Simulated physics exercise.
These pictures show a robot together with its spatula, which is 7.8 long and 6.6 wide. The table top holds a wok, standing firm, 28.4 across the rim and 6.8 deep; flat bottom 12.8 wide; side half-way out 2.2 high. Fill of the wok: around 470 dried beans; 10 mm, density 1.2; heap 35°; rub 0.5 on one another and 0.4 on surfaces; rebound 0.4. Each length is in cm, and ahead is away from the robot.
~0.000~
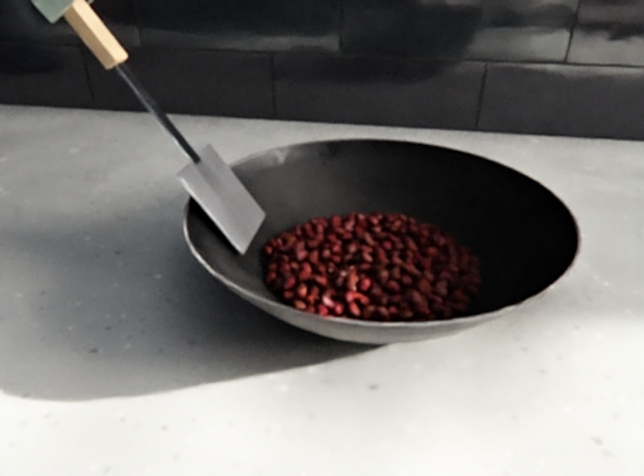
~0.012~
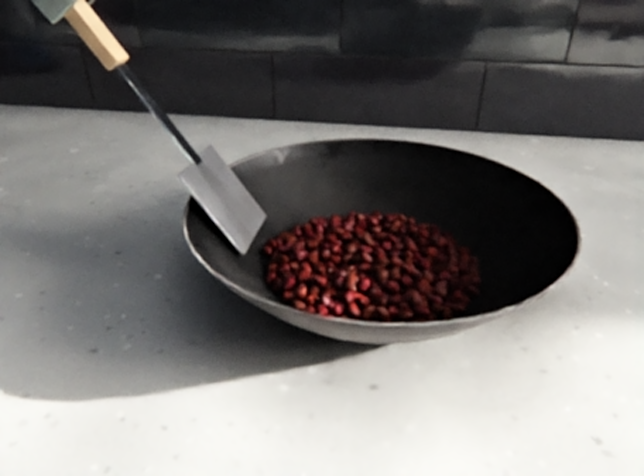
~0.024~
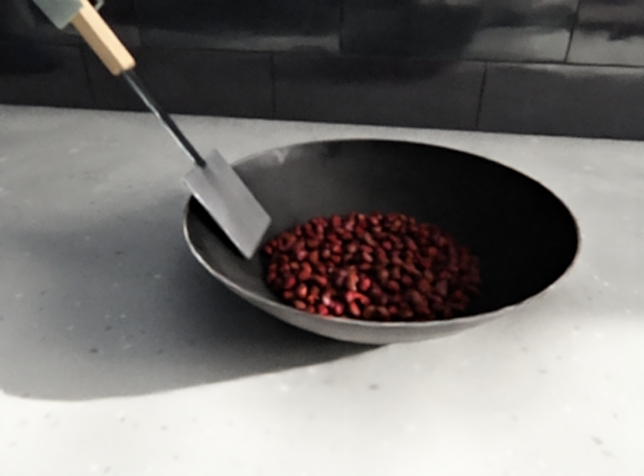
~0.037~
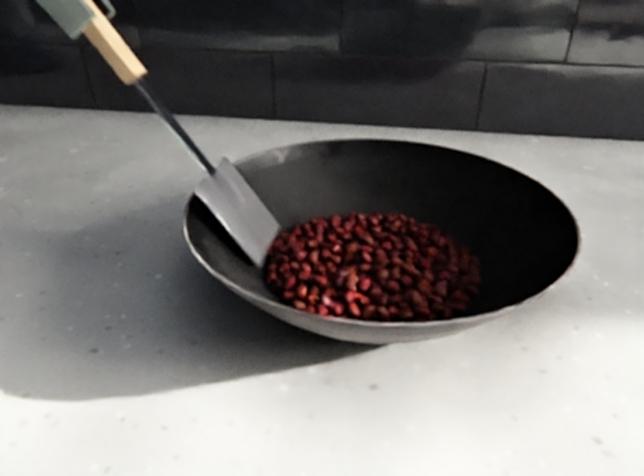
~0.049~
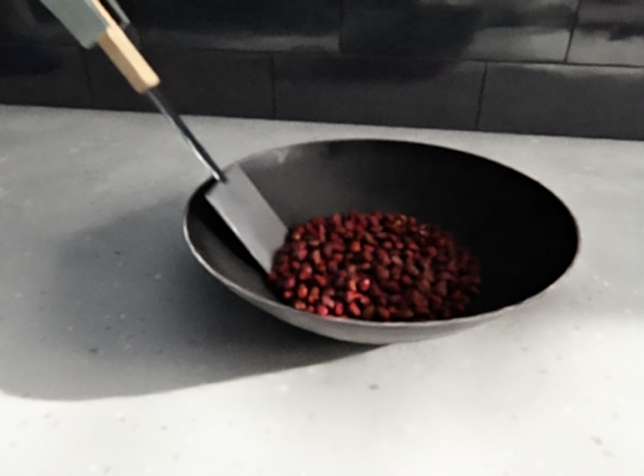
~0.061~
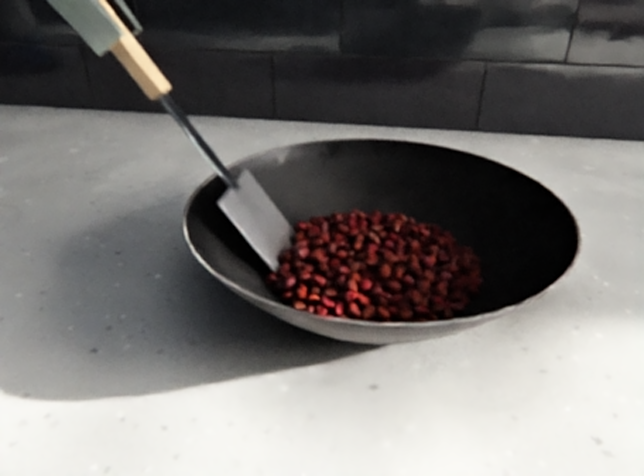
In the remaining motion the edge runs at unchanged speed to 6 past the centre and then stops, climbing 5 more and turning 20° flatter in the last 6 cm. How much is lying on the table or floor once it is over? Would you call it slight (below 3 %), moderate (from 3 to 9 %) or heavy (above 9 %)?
I would call it slight.
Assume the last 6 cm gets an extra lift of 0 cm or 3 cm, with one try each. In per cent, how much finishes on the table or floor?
I'd put it near 0 in a hundred, then near 0 in a hundred.
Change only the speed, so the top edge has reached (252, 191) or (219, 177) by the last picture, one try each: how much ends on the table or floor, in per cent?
Near 5 per cent in the first try and near 0 per cent in the second.
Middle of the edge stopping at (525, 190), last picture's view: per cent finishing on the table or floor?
Around 20 percent.
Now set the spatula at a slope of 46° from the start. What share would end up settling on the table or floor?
In that case around 0 per cent.
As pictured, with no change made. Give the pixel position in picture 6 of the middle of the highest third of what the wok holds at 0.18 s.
Near (464, 258).
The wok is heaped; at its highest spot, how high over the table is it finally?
Roughly 6.5 centimetres.
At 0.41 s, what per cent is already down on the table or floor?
I'd say close to 0 in a hundred.
After 0.12 s, sloping 55°, highest piece 6 above the table; 466 in the wok.
After 0.18 s, sloping 48°, highest piece 7 above the table; 466 in the wok.
After 0.41 s, sloping 35°, highest piece 7 above the table; 465 in the wok, 1 on the table or floor.
After 1.46 s, sloping 35°, highest piece 6 above the table; 465 in the wok, 1 on the table or floor.
At rest, 465 in the wok, 1 on the table or floor. That is 0 % on the table or floor.
